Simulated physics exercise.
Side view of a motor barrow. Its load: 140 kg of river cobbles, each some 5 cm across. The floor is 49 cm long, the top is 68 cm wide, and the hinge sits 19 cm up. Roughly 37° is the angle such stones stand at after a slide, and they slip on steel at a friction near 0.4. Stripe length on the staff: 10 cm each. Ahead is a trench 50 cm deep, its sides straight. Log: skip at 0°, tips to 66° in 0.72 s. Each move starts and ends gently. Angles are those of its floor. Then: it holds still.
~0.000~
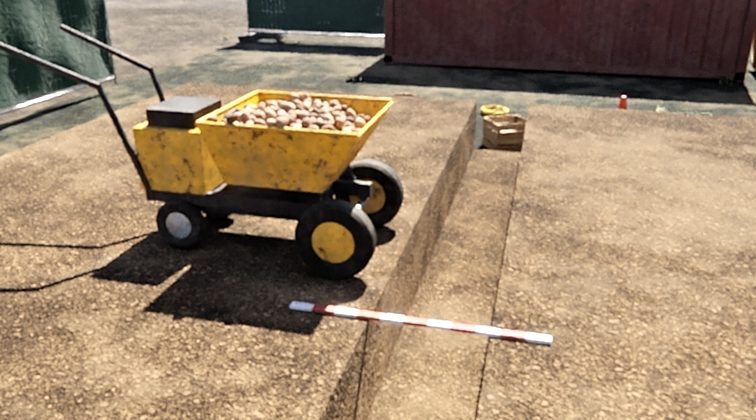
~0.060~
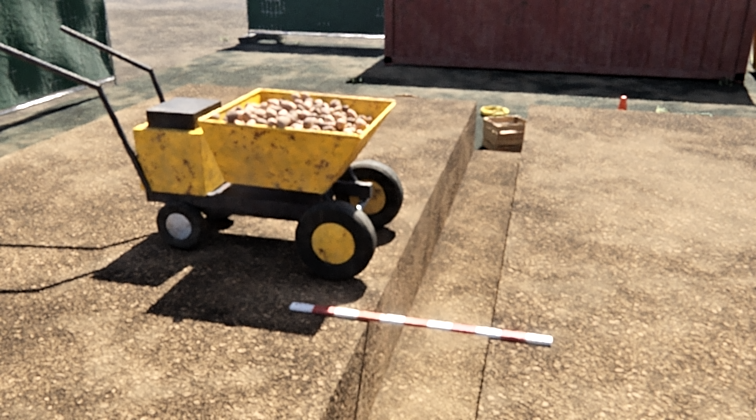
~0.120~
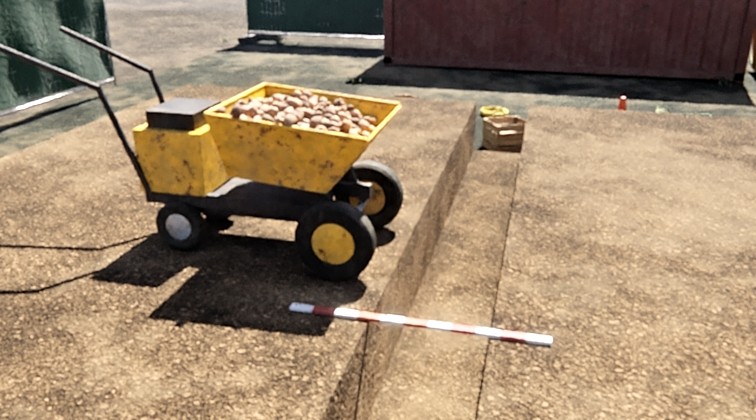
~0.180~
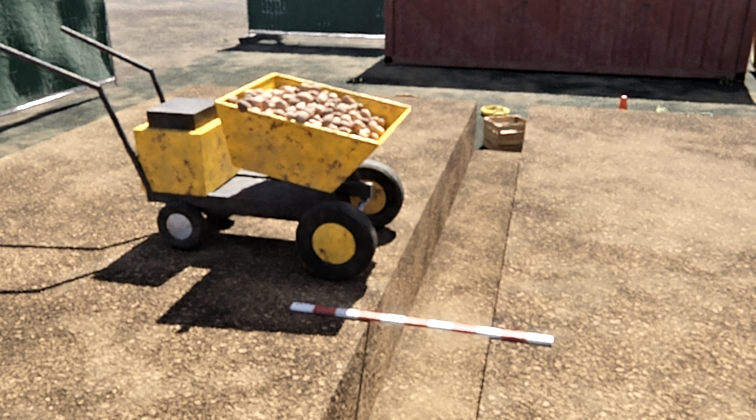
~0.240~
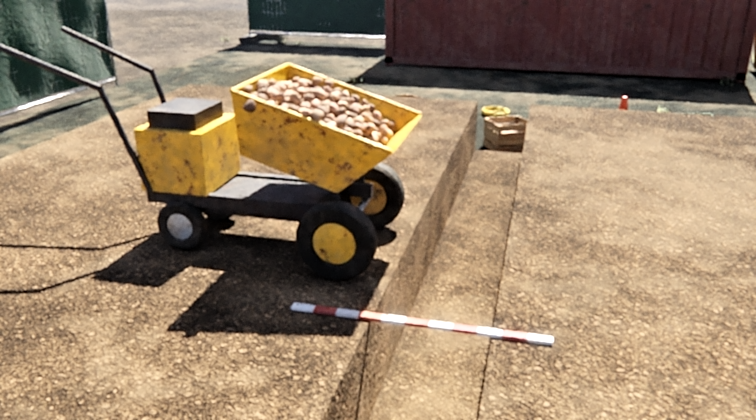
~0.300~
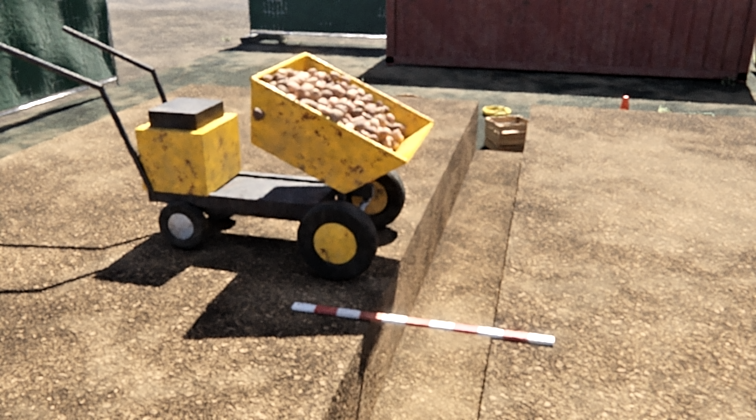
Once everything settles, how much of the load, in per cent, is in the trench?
Once it settles, about 47 per cent of the load is there.
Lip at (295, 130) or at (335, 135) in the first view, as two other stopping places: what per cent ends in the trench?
Near 80 per cent from the first place, 60 from the second.
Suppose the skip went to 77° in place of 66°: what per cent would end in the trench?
Roughly 50 per cent would end in the trench.
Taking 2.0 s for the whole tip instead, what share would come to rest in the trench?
It'd be some 65 per cent.
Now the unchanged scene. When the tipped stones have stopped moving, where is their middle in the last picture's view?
The tipped stones centre close to (493, 332).
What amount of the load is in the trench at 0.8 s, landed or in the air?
Close to 15 per cent has got there by then.
After 0.5 s the floor is at 56°; 100 % in the skip; the foremost stones are at (438, 175).
After 0.8 s the floor is at 66°; 76 % in the skip, 15 % in the trench, 8 % past the trench; the foremost stones are at (536, 243).
After 1.2 s the floor is at 66°; 39 % in the skip, 23 % in the trench, 38 % past the trench; the foremost stones are at (670, 278).
After 3.1 s the floor is at 66°; 15 % in the skip, 47 % in the trench, 38 % past the trench; the foremost stones are past the picture's edge.
